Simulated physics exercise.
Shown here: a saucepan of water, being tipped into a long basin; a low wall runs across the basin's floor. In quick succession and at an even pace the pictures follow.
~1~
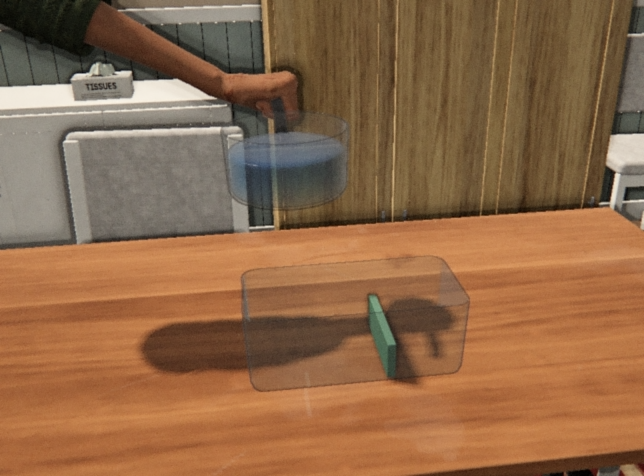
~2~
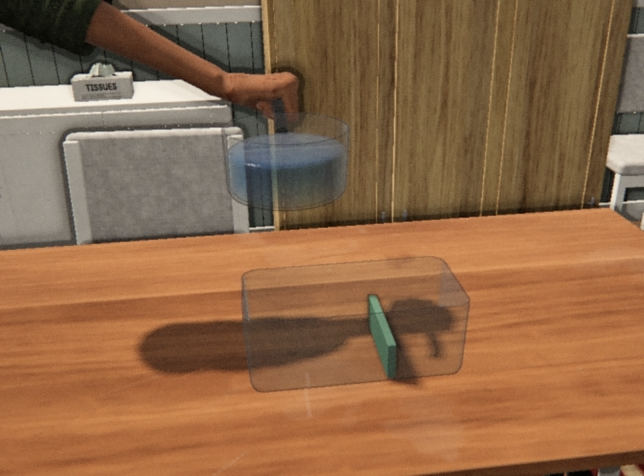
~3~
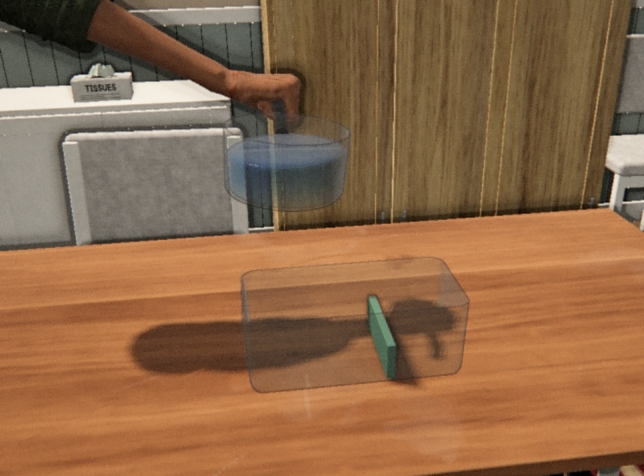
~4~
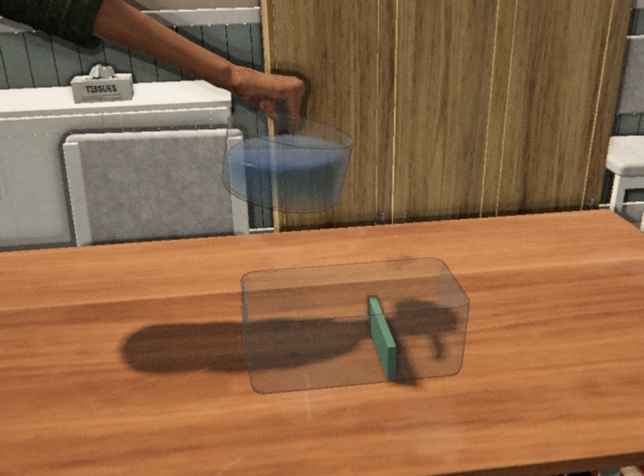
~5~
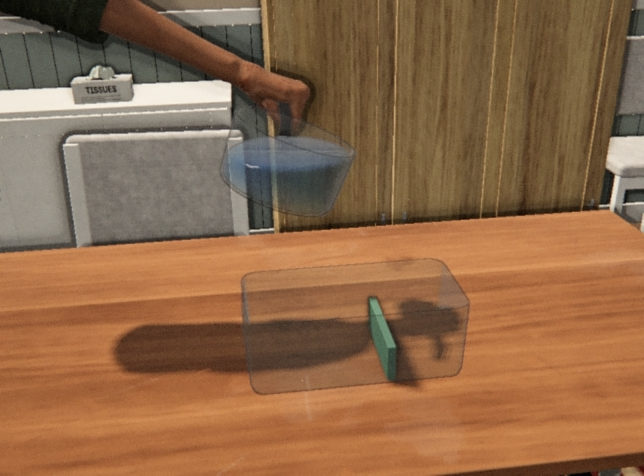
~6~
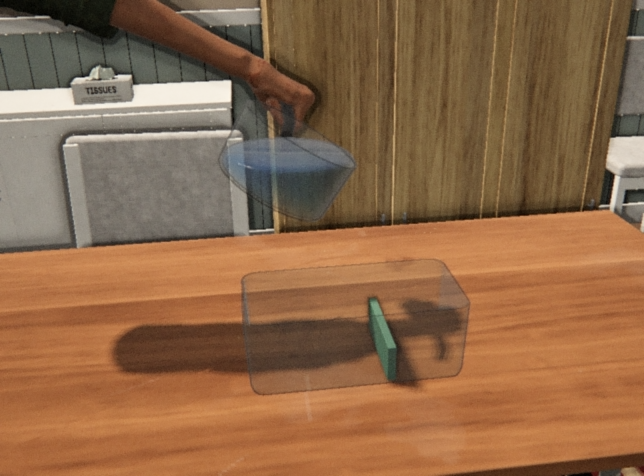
A hand tilts a clear pan of blue water above a clear basin on a table.
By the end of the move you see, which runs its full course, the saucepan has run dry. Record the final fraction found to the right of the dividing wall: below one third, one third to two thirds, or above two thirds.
One third to two thirds.
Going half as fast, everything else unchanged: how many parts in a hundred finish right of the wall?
Roughly 70 percent.
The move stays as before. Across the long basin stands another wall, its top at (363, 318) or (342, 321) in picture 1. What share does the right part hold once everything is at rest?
First some 65, then 85 per cent.
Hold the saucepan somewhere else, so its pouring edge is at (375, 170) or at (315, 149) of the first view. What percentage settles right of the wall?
Roughly 55 in a hundred the first time and 10 in a hundred the second.
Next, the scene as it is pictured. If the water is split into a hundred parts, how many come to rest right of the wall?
Share approx. 45 %.
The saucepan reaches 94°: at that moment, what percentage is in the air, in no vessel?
About 50 %.
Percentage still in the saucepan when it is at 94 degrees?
Around 30 in a hundred.
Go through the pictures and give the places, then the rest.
The first picture shows tilt 0°; pouring edge (347, 125); surface from (226, 151) to (345, 144); the long basin's rim runs from (243, 296) to (456, 279); the wall's top is at (382, 319).
The second picture shows tilt 1°; pouring edge (348, 127); surface from (226, 151) to (344, 145).
The third picture shows tilt 6°; pouring edge (349, 132); surface from (226, 151) to (345, 147).
The fourth picture shows tilt 13°; pouring edge (352, 141); surface from (226, 152) to (347, 149).
The fifth picture shows tilt 22°; pouring edge (354, 152); surface from (226, 153) to (350, 151).
The sixth picture shows tilt 32°; pouring edge (354, 164); surface from (222, 152) to (352, 156); 1 per cent is over the edge.
A moment on, the saucepan is tipped on its side and 32 per cent is still to pour, 1 is left of the wall and 16 right of it.
Next, the saucepan is tipped right over and 6 per cent is still to pour, 26 is left of the wall and 46 right of it.
Then the saucepan is tipped right over and 0 per cent is still to pour, 48 is left of the wall and 46 right of it.
Later the saucepan is tipped right over and 0 per cent is still to pour, 51 is left of the wall and 46 right of it.
Finally, 51 per cent lies left of the wall, 46 right of it and 4 outside.
